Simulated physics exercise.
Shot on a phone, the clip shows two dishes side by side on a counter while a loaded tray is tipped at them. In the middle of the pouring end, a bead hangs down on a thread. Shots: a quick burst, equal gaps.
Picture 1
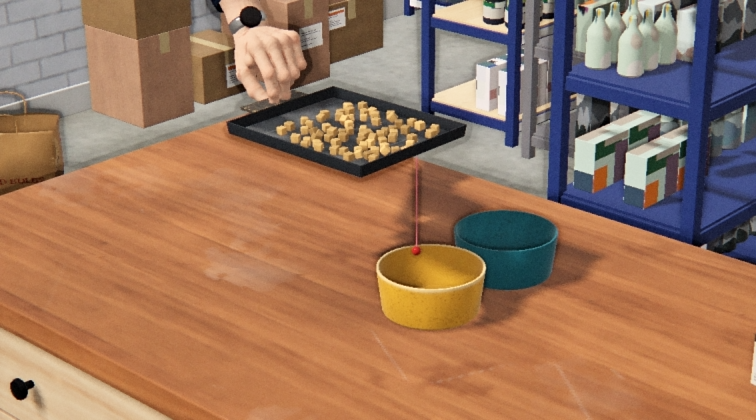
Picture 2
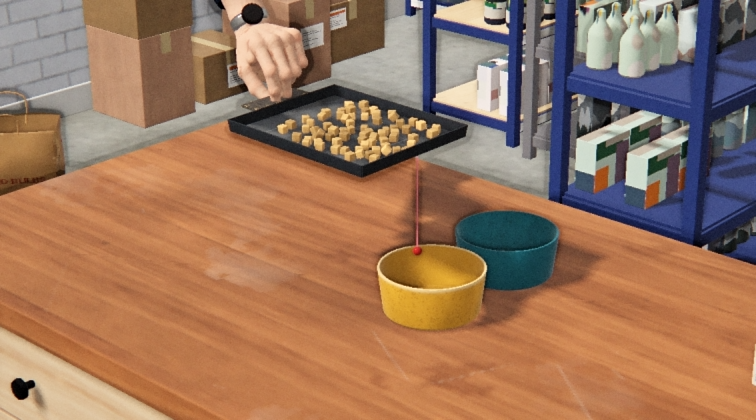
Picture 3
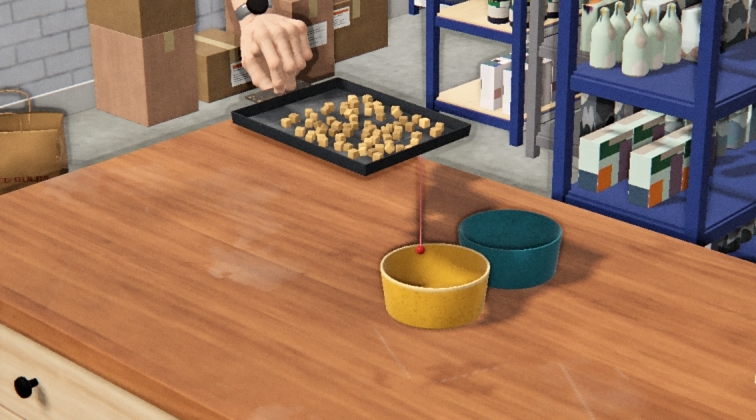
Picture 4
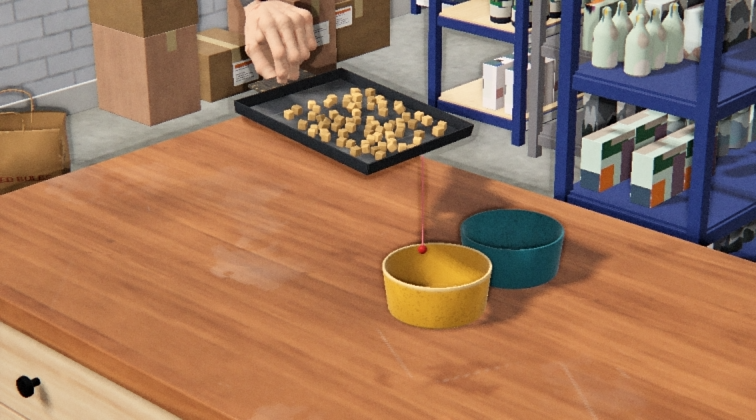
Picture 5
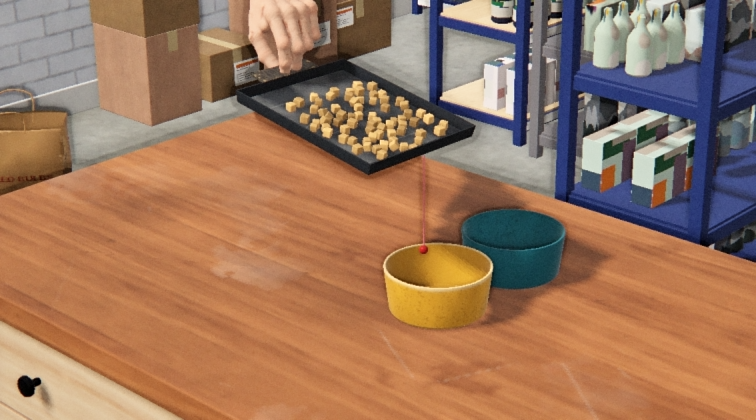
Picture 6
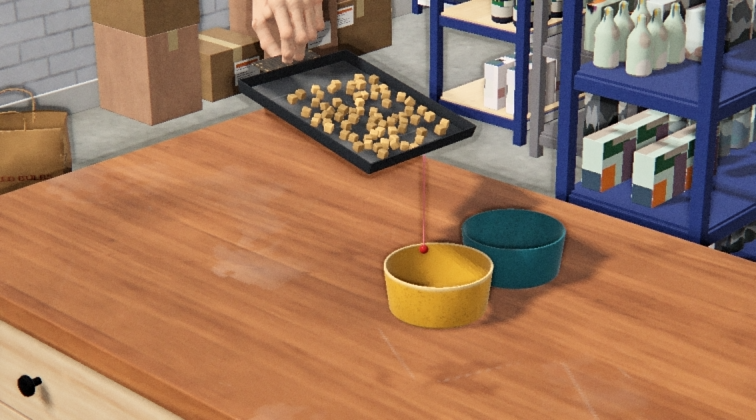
At first, a hand holds the far end of a black tray of small wooden cubes, almost level above a wooden counter with a yellow dish and a teal dish. Then the hand gradually raises that end, tilting the tray slightly toward the dishes, while the cubes stay scattered on it.
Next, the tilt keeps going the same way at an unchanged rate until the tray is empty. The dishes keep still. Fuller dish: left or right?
Left.
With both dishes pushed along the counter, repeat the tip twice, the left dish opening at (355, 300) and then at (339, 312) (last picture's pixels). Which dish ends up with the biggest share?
Result for the first try: The dish on the right side; for the second: The dish on the right side.
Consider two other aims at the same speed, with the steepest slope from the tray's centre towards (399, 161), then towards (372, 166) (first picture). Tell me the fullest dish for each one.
Well, the dish on the left side comes out on top first, and then the dish on the left side does.
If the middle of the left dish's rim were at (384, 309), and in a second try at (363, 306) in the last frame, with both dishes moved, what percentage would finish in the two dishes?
You'd get 90 per cent first and 60 per cent second.
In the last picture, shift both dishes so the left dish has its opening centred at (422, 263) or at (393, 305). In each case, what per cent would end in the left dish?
Roughly 20% the first time and 20% the second time.
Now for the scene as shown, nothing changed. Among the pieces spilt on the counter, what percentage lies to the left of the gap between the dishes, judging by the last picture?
Looks to be around 20 per cent of the spill.
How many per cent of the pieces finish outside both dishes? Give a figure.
Roughly 60 in a hundred.
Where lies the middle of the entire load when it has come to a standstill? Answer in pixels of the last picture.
Resting centre, last frame: Roughly (476, 315).
Soon, tray tipped steeply; nearly all on the tray; a stray few in the air.
A while on, tray tipped right over; nearly all on the tray; a stray few outside both; a stray few in the air.
Towards the end, tray tipped past a quarter turn; about a third in the left dish; a small part in the right dish; about half outside both.
Finally, tray tipped past a quarter turn; about a third in the left dish; a small part in the right dish; about half outside both.
